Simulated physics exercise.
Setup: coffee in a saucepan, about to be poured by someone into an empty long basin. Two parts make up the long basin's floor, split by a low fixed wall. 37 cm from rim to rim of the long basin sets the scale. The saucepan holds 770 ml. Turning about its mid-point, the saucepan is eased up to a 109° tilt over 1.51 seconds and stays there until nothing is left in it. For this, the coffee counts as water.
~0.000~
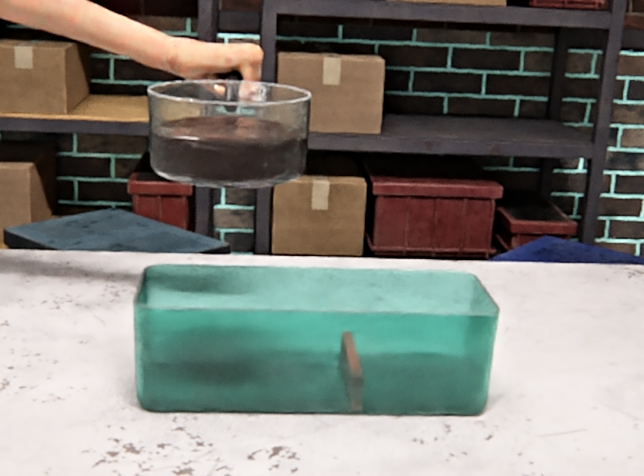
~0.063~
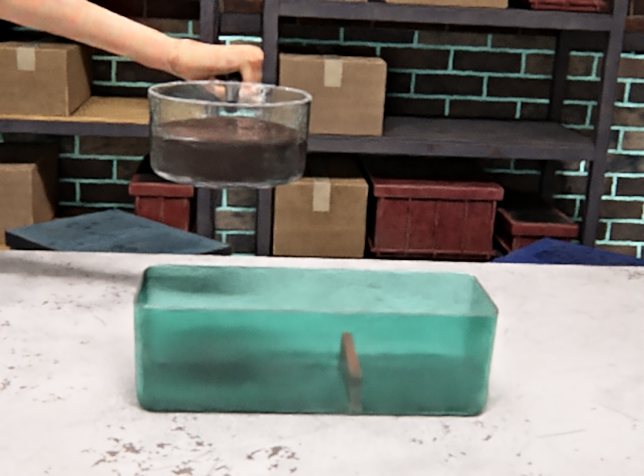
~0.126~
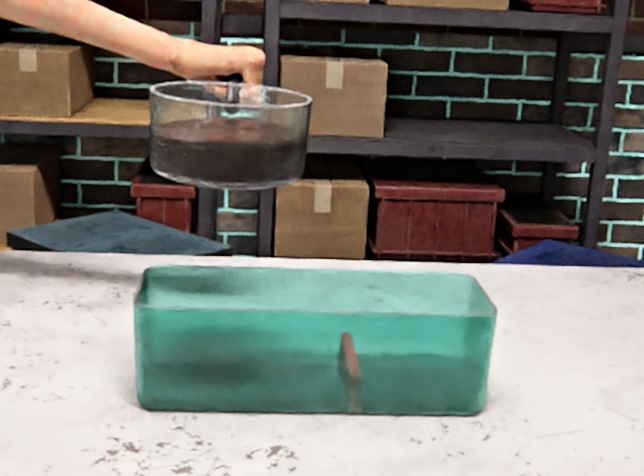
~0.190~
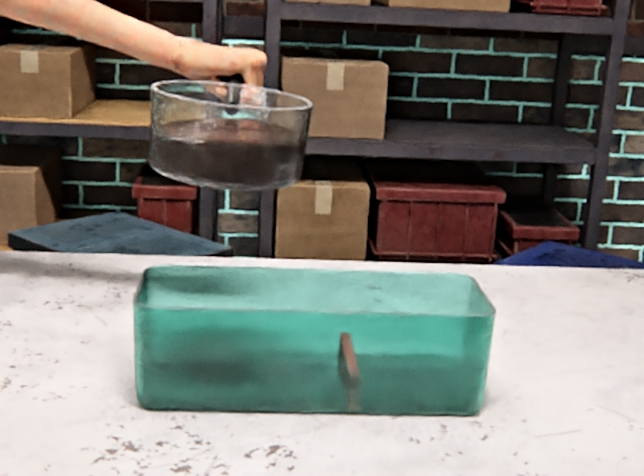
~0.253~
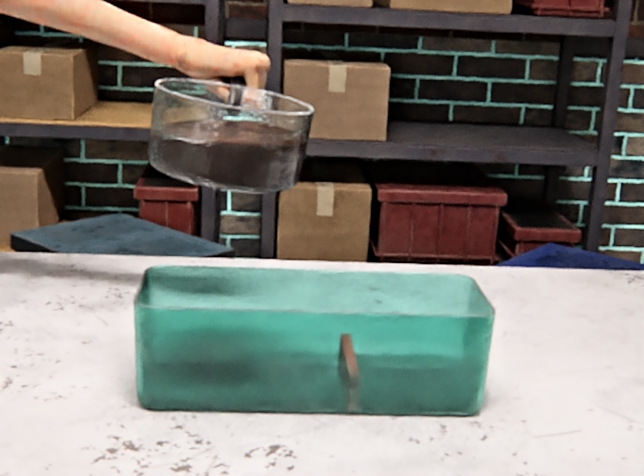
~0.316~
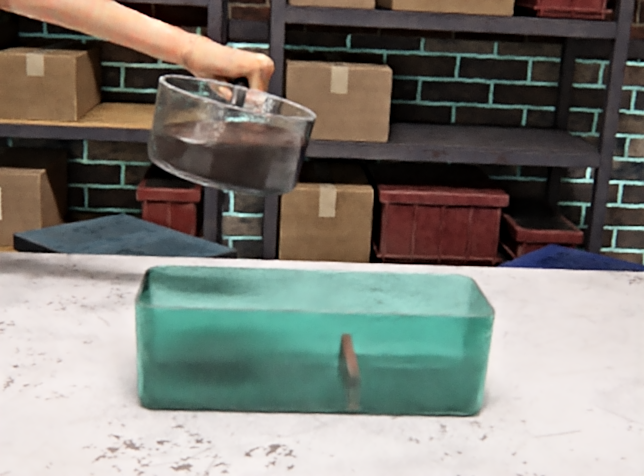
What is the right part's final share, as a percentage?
About 49 per cent.
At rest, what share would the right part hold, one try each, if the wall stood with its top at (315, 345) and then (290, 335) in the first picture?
80 per cent first, 95 per cent second.
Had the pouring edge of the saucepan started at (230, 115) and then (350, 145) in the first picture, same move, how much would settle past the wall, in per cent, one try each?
Roughly 10 per cent the first time and 70 per cent the second.
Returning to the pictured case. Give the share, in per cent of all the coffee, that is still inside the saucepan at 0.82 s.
Around 70 percent.
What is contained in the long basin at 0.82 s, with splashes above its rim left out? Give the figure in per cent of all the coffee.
About 4%.
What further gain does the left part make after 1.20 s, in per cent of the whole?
Around 26 in a hundred.
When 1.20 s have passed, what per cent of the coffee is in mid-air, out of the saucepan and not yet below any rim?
Some 14 per cent.
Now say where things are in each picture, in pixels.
In the first picture, it leans 0°; its right rim is at (310, 97); the coffee meets the walls at (153, 126) and (304, 131); the long basin's rim runs from (140, 286) to (487, 293); the wall's top is at (352, 354).
In the second picture, it leans 0°; its right rim is at (310, 99); the coffee meets the walls at (154, 127) and (304, 133).
In the third picture, it leans 2°; its right rim is at (310, 101); the coffee meets the walls at (154, 127) and (304, 134).
In the fourth picture, it leans 4°; its right rim is at (310, 105); the coffee meets the walls at (154, 127) and (303, 135).
In the fifth picture, it leans 7°; its right rim is at (312, 111); the coffee meets the walls at (154, 128) and (304, 136).
In the sixth picture, it leans 11°; its right rim is at (314, 117); the coffee meets the walls at (155, 128) and (304, 136).
By 0.82 s the tilt is 62° and 71 per cent is still to pour, 2 is left of the wall and 1 right of it.
By 1.20 s the tilt is 98° and 14 per cent is still to pour, 24 is left of the wall and 48 right of it.
By 1.59 s the tilt is 109° and 0 per cent is still to pour, 49 is left of the wall and 49 right of it.
By 2.01 s the tilt is 109° and 0 per cent is still to pour, 50 is left of the wall and 49 right of it.
At rest 50 per cent lies left of the wall, 49 right of it and 1 outside.
